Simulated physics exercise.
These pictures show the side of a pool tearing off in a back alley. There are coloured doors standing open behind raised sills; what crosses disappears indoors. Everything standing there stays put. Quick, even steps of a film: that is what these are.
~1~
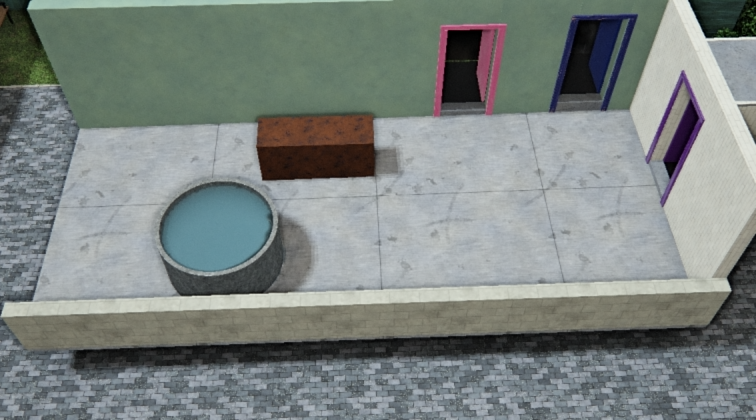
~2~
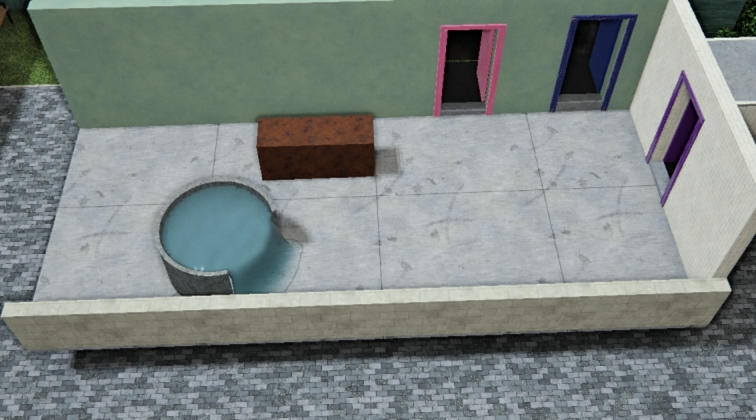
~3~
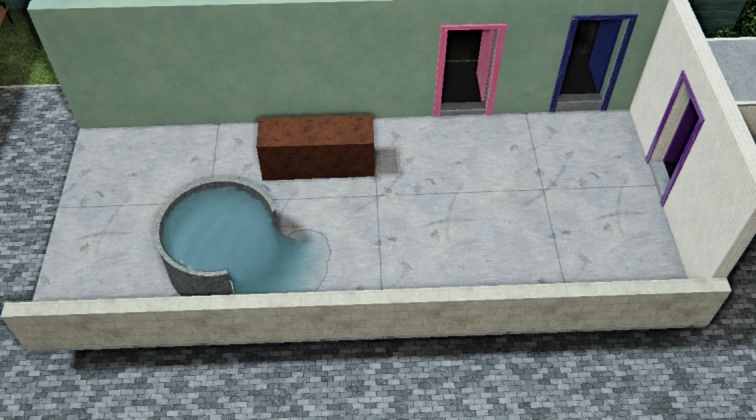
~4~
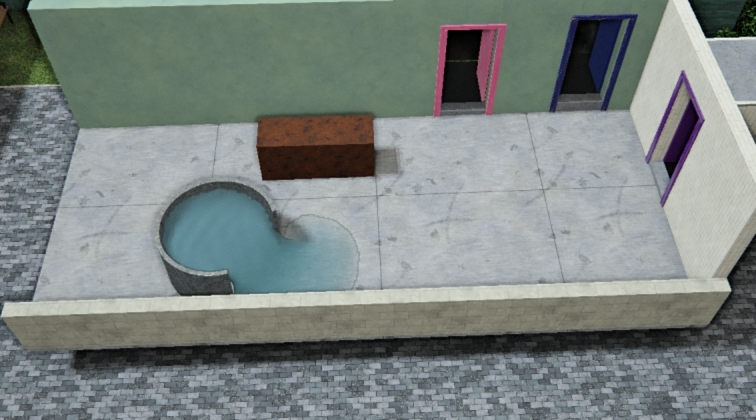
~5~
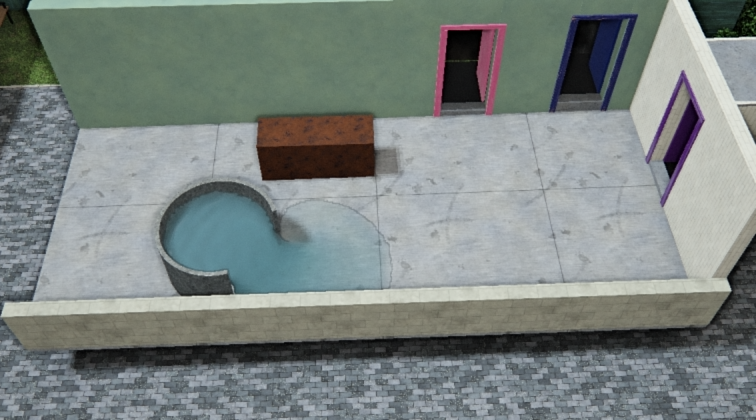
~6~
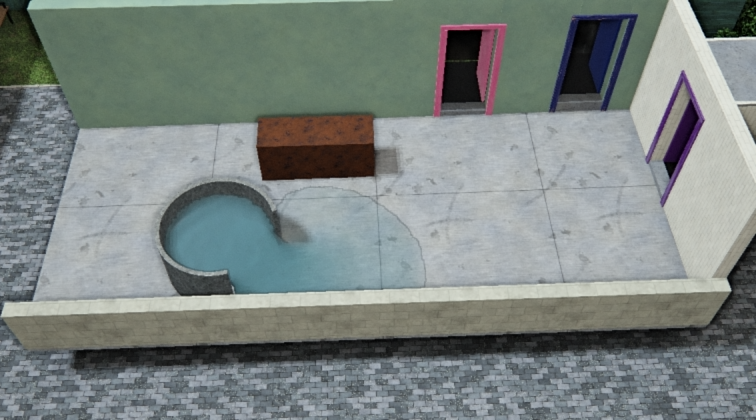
Water burst out through the right side of a round stone pool in a walled yard and spread steadily across the pale paving to the right, past a rusty brown block, while the pool's level dropped.
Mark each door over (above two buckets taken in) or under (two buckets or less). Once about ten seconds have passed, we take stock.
Blue door: Under. Pink door: Under. Purple door: Over.
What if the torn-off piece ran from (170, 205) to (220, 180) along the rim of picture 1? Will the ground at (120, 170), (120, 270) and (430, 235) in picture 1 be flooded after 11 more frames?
Submerged, bone-dry, bone-dry.
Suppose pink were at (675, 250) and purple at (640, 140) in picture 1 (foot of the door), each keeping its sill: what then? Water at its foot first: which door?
The door marked pink.
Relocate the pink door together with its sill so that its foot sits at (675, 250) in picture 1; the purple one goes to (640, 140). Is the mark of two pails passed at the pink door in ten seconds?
For the pink door, it tops it.
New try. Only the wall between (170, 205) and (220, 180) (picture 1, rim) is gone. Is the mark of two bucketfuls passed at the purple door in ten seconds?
In that case the purple door never reaches it.
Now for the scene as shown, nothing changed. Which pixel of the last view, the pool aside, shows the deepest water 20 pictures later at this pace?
Around (628, 111).
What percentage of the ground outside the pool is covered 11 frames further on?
The answer is around 50 per cent.
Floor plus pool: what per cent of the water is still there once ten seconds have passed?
Estimate: Some 90 %.
A moment on, water covers 30 % of the floor; the blue door not reached, the pink door not reached, the purple door not reached.
Next, water covers 50 % of the floor; the blue door not reached, the pink door not reached, the purple door not reached.
Then, water covers 60 % of the floor; the blue door wet at the sill, nothing in, the pink door wet at the sill, nothing in, the purple door over two buckets in.
Later, water covers 65 % of the floor; the blue door wet at the sill, nothing in, the pink door wet at the sill, nothing in, the purple door over two buckets in.
In the end, water covers 85 % of the floor; the blue door wet at the sill, nothing in, the pink door wet at the sill, nothing in, the purple door over two buckets in.
